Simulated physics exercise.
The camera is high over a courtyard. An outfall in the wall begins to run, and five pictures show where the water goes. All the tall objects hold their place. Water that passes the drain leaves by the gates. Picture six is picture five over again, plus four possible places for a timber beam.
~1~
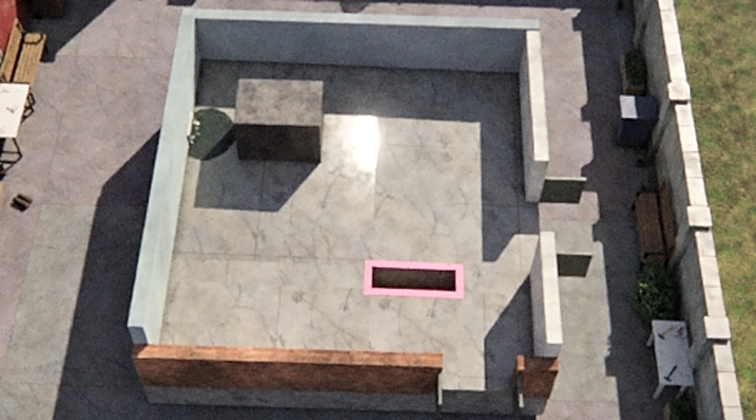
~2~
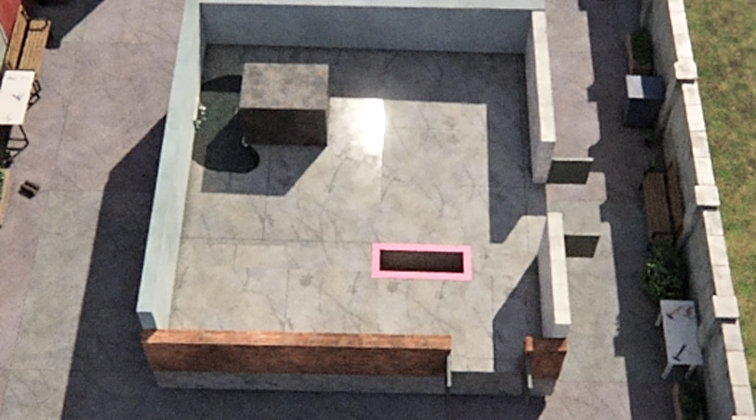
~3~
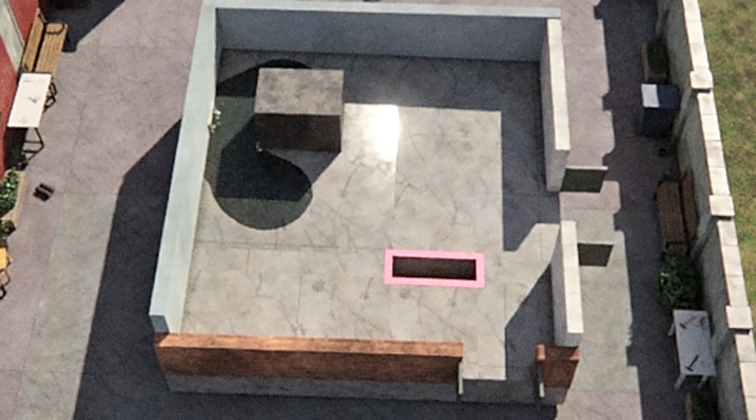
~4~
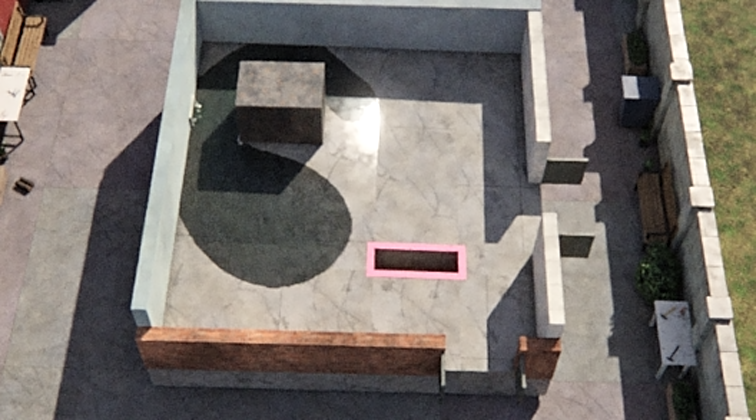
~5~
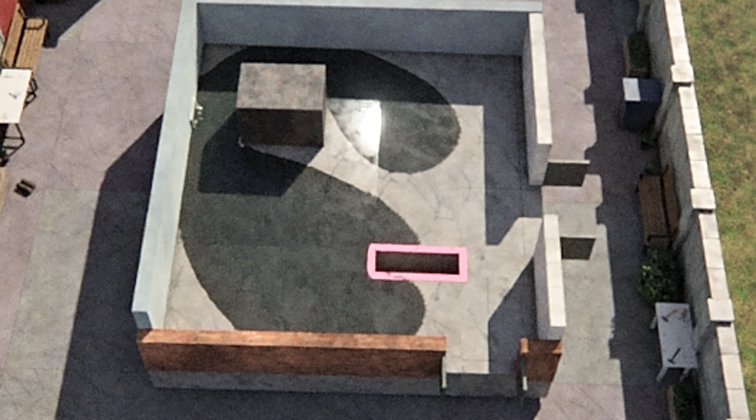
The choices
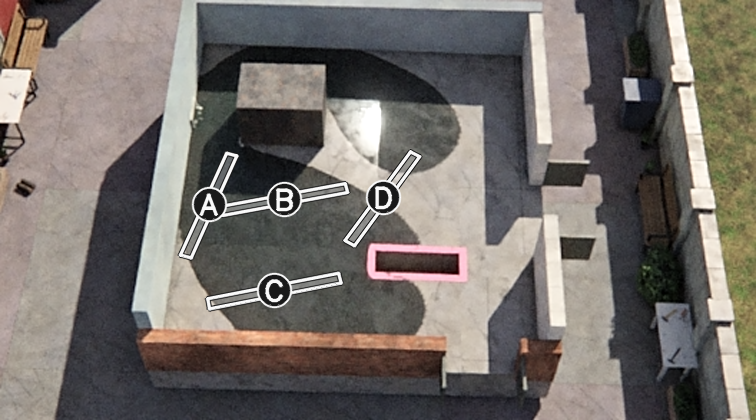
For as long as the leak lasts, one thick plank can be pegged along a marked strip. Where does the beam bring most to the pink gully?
Go for C.
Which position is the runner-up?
It is A.
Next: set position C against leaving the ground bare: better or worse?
It is better.
In white, A from (185, 256) to (231, 154); B from (221, 210) to (346, 188); C from (208, 303) to (339, 278); D from (349, 243) to (415, 154).
With A, about 20 % of the stream goes into the pink gully, about 78 % out by the gates.
With B, about 8 % of the stream goes into the pink gully, about 91 % out by the gates.
With C, about 49 % of the stream goes into the pink gully, about 51 % out by the gates.
With D, about 8 % of the stream goes into the pink gully, about 92 % out by the gates.
